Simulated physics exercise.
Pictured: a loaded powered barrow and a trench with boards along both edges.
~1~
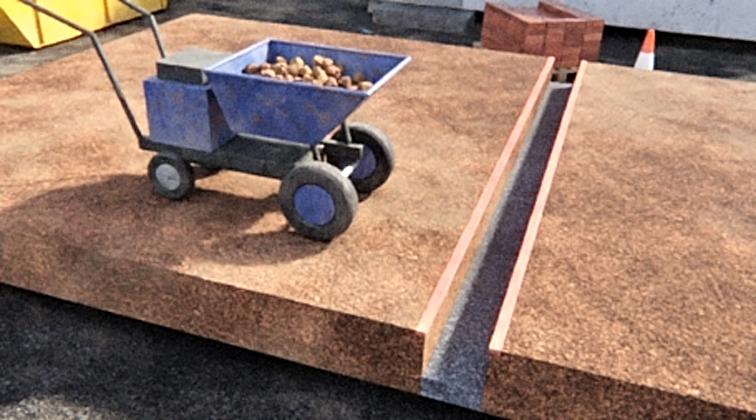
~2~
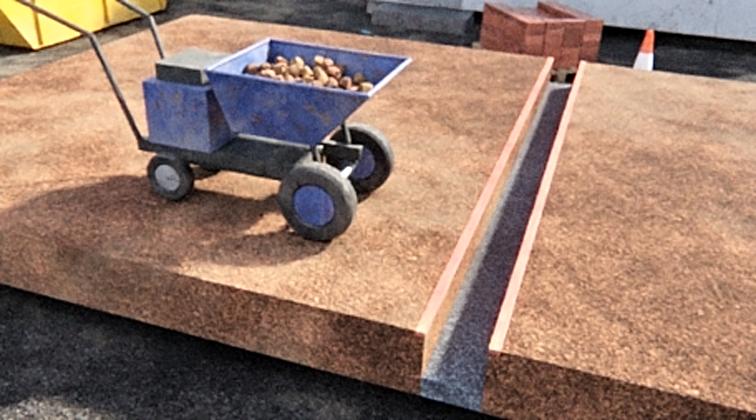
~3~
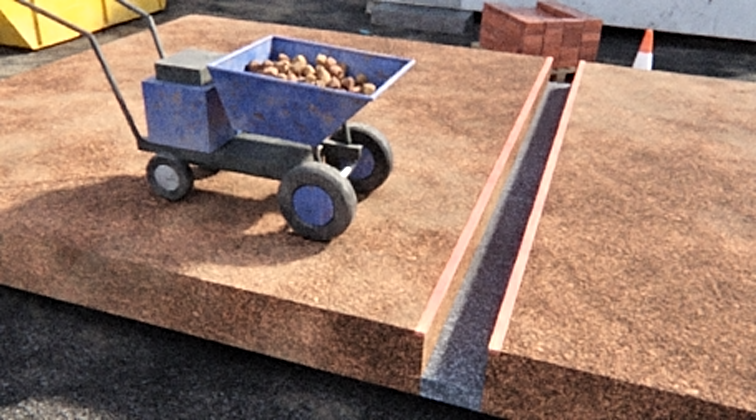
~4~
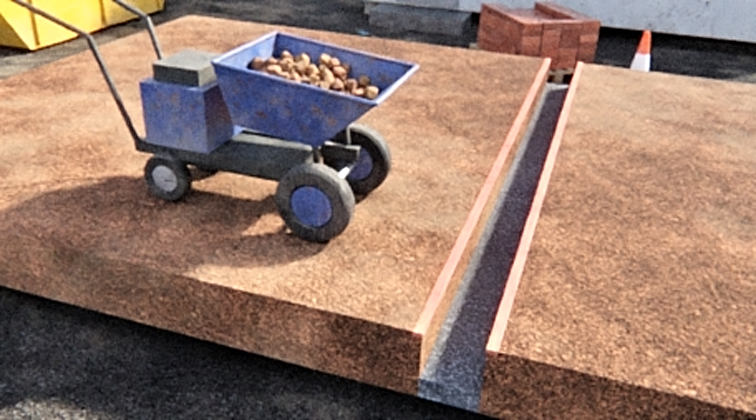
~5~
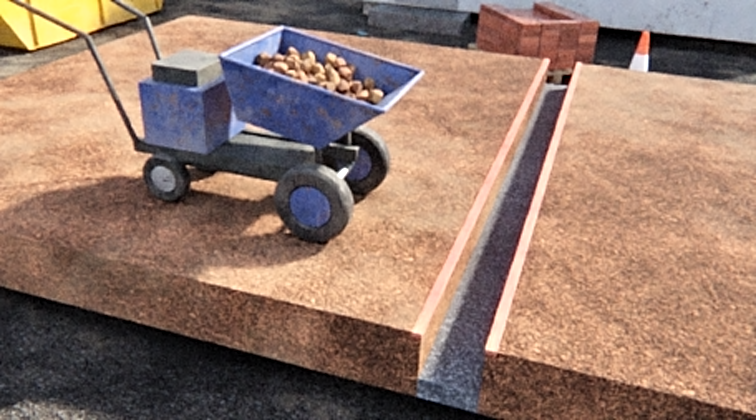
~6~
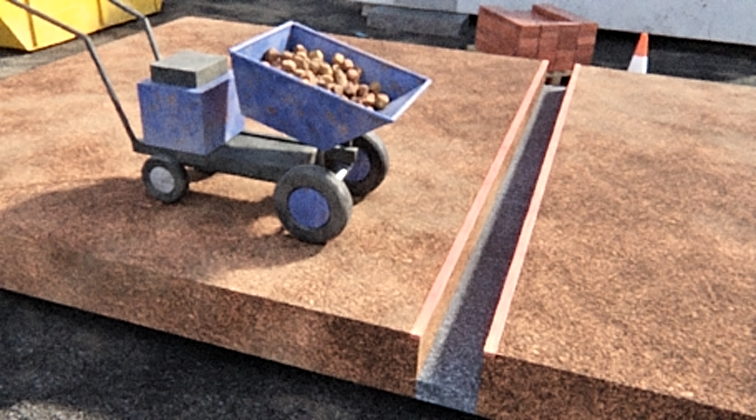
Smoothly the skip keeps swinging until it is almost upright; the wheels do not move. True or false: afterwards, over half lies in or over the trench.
True.
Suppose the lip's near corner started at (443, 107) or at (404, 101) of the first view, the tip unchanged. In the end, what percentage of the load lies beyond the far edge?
I'd put it at around 80 percent the first time and 30 percent the second.
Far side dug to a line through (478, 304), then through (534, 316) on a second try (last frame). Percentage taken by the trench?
60 % then 100 %, roughly.
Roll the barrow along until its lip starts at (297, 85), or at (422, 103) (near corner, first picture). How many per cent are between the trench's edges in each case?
20 and 40 percent, in that order.
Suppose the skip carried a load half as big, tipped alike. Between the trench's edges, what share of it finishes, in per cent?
It would be around 100 per cent.
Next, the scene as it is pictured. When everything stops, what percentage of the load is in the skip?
That comes to about 0 per cent or so.
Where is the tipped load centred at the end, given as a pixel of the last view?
Roughly pixel (485, 270).
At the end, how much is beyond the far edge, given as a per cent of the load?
It comes to close to 0 %.
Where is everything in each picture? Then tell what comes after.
Lip of the skip at (366, 95), level; top of the load at (308, 82), clay clods; first edge of the trench at (440, 291); far edge at (508, 307), the trench under half as wide as the skip, and about as deep as wide, in the first frame.
Lip of the skip at (367, 97), level; top of the load at (308, 83), in the second frame.
Lip of the skip at (371, 99), tipped barely; top of the load at (296, 70), in the third frame.
Lip of the skip at (376, 105), tipped a little; top of the load at (294, 79), in the fourth frame.
Lip of the skip at (383, 112), tipped a little; top of the load at (298, 73), in the fifth frame.
Lip of the skip at (391, 121), tipped clearly; top of the load at (295, 78); first edge of the trench at (434, 294); far edge at (503, 309), in the sixth frame.
Soon, skip tipped steeply; all in the skip.
A while on, skip tipped right over; about two thirds in the skip; a stray few short of the trench; about a quarter in or heaped over the trench; a stray few falling.
Towards the end, skip tipped right over; a stray few in the skip; a small part short of the trench; most in or heaped over the trench; a stray few beyond it.
Finally, skip tipped right over; a small part short of the trench; nearly all in or heaped over the trench; a stray few beyond it.
